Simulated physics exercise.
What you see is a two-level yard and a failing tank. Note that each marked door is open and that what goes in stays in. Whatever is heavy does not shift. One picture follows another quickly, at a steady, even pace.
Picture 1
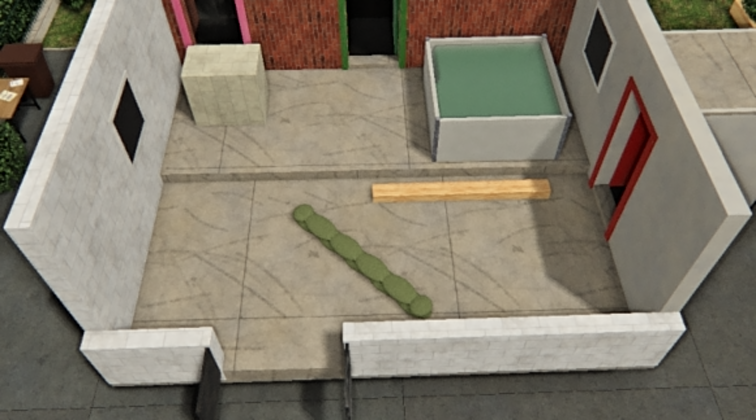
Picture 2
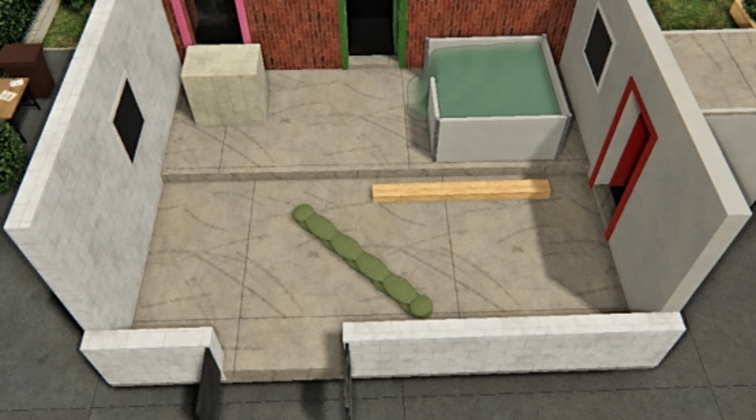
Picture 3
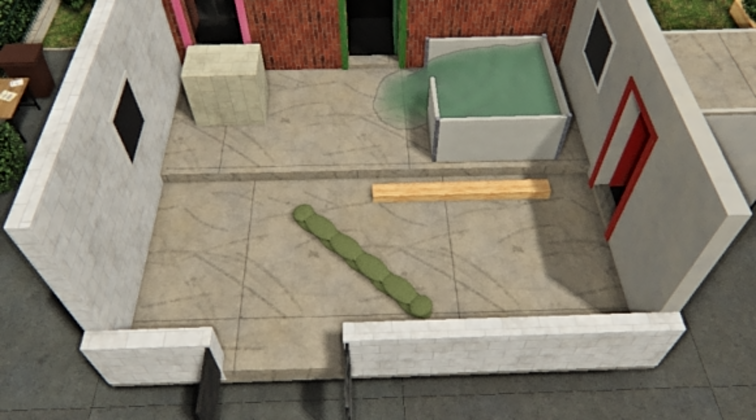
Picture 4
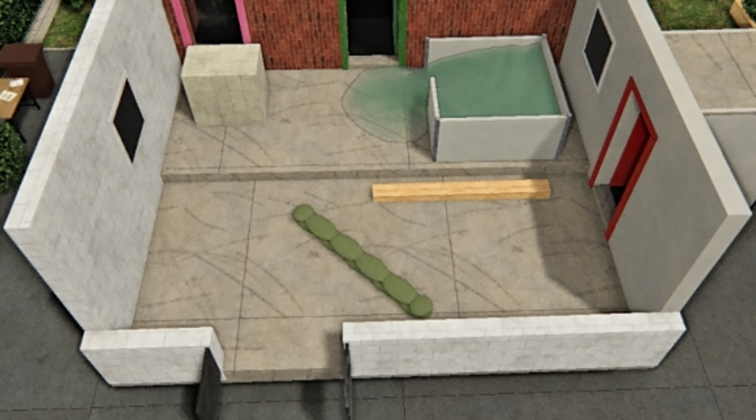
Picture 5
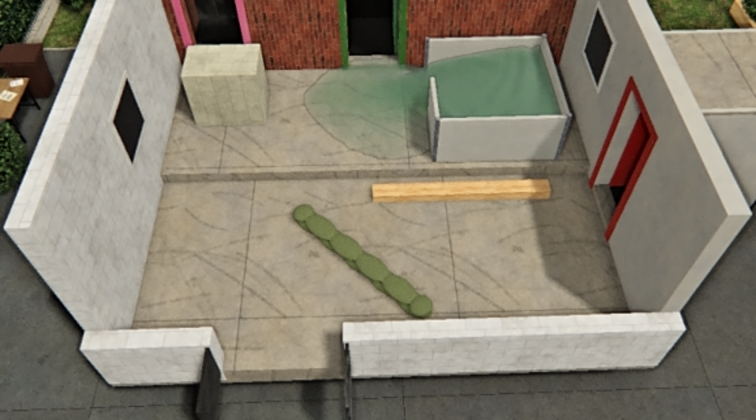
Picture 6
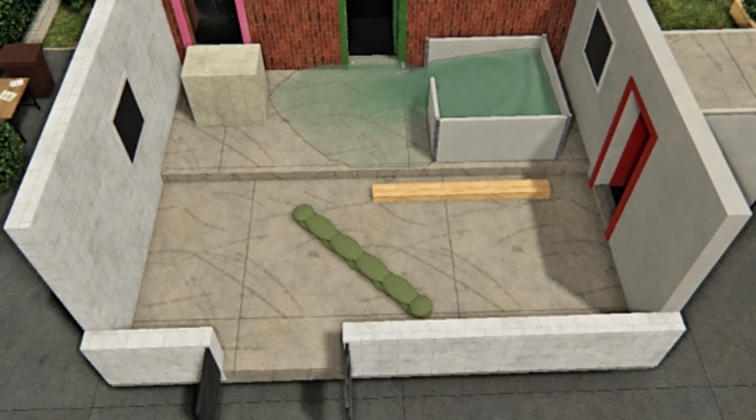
Green water pours through a gap in the left side of a pale open tank at the upper right and spreads leftward across the raised paving in a thin, widening sheet, while the level inside drops. The fixed view looks down on a two-level walled yard with a brick back wall. A pale block, timber beam, diagonal green hedge and red-framed doorway at right stay still.
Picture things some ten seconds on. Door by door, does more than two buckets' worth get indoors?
In order: The red door will not top two buckets; the pink door will top two buckets; the green door will top two buckets.
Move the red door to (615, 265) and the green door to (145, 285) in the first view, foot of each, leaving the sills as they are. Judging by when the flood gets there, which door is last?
Last: The red door.
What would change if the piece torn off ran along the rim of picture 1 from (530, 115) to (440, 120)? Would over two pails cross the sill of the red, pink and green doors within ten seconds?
Red door: Beyond the mark; pink door: Short of the mark; green door: Short of the mark.
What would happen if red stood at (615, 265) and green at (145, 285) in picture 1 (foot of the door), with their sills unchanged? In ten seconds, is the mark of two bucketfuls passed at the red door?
Red: Comes in low.
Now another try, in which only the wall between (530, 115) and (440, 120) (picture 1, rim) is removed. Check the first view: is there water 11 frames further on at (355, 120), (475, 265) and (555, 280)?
Taking the three spots as listed, they end up spared, inundated and inundated.
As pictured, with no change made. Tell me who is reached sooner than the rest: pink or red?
From the pictures, my answer is the pink-painted one.
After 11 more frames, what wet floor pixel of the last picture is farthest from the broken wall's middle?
I'd say around (147, 263).
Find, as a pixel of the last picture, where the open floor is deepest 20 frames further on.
Look near (154, 355).
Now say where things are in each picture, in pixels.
The open tank at (493, 80) is whole and still, in the first frame.
Water pours out at (430, 88) and has run to (422, 78), in the second frame.
The front is at (380, 112), out from the gap at (430, 89), in the third frame.
The front is at (348, 107), out from the gap at (429, 90), in the fourth frame.
Water pours out at (429, 89) and has run to (310, 94), in the fifth frame.
Water pours out at (430, 89) and has run to (276, 94), in the sixth frame.
A moment on, water covers 30 % of the floor; the red door not reached, the pink door wet at the sill, nothing in, the green door over two buckets in.
Next, water covers 40 % of the floor; the red door not reached, the pink door wet at the sill, nothing in, the green door far over two buckets in.
Then, water covers 50 % of the floor; the red door not reached, the pink door over two buckets in, the green door far over two buckets in.
Later, water covers 65 % of the floor; the red door not reached, the pink door far over two buckets in, the green door far over two buckets in.
In the end, water covers 85 % of the floor; the red door wet at the sill, nothing in, the pink door far over two buckets in, the green door far over two buckets in.
